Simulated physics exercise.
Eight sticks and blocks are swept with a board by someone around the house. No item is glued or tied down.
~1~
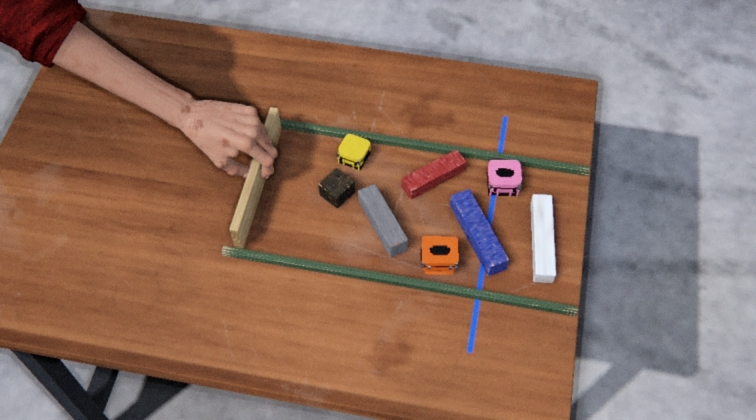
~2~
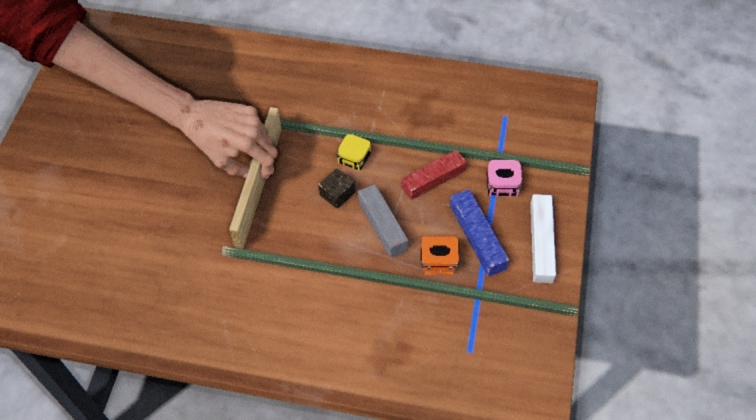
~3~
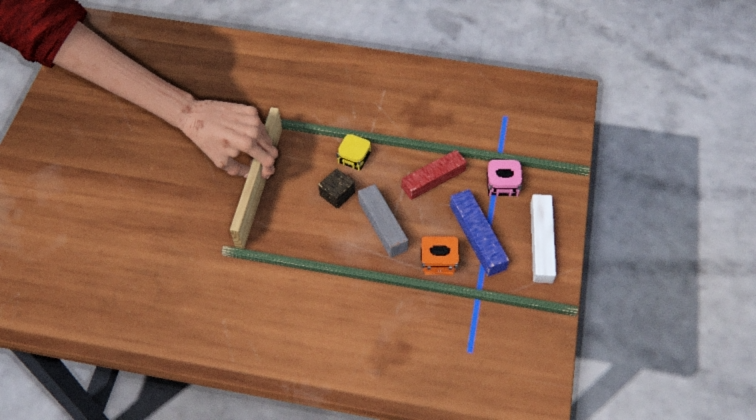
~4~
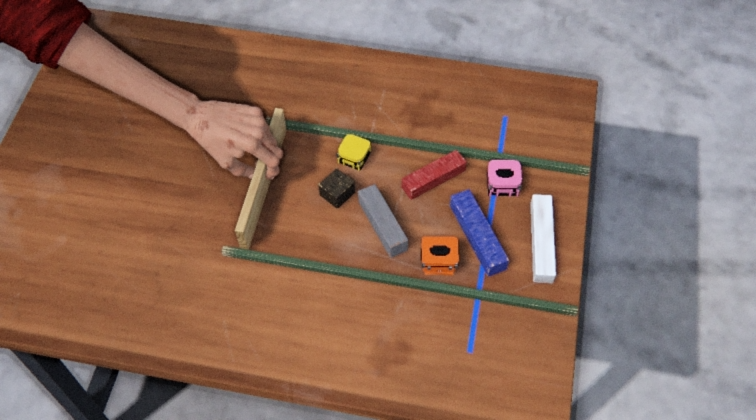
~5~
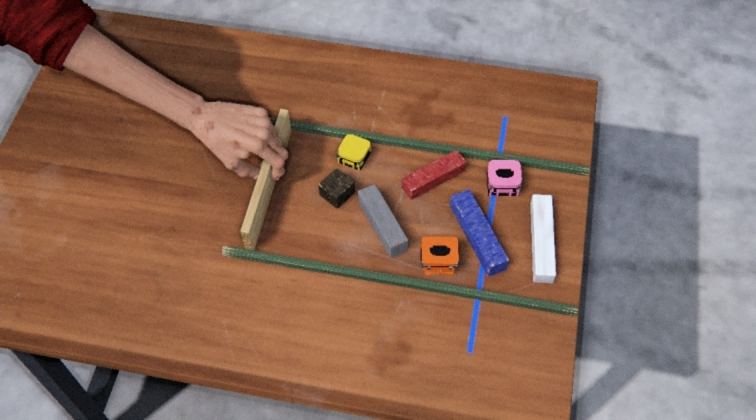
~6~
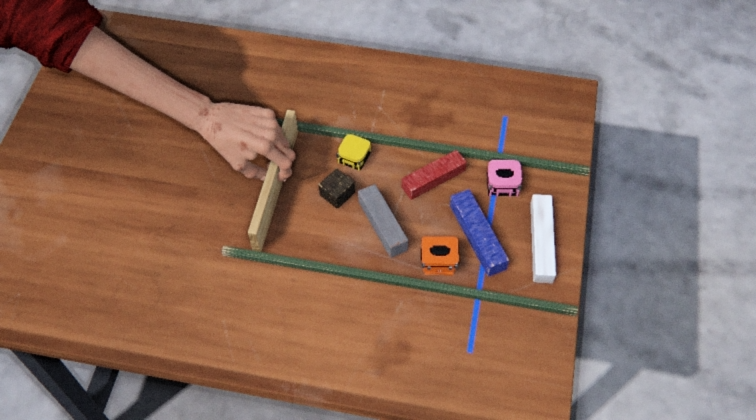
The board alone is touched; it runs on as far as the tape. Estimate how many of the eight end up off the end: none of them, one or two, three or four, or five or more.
Not one drops.
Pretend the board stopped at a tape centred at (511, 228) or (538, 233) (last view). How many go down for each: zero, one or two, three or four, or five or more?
First tape: Just one or two; second: 3 or 4.
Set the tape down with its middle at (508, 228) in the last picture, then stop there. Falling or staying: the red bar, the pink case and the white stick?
Here the red bar remains in place while the pink case remains in place and the white stick drops down.
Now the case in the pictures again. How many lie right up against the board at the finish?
3 of them.
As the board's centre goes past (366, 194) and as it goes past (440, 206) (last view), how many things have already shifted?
First 4 and then 7.
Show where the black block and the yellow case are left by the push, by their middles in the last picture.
The black block ends at (504, 208) and the yellow case at (510, 175).
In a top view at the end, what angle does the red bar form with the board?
It is near 0° out of line.
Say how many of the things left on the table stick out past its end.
It comes to 1.
Early on, none off yet; white stick at rest near (543, 238); pink case at rest near (504, 178); blue bar at rest near (479, 232).
Finally, the number that fall off is zero.
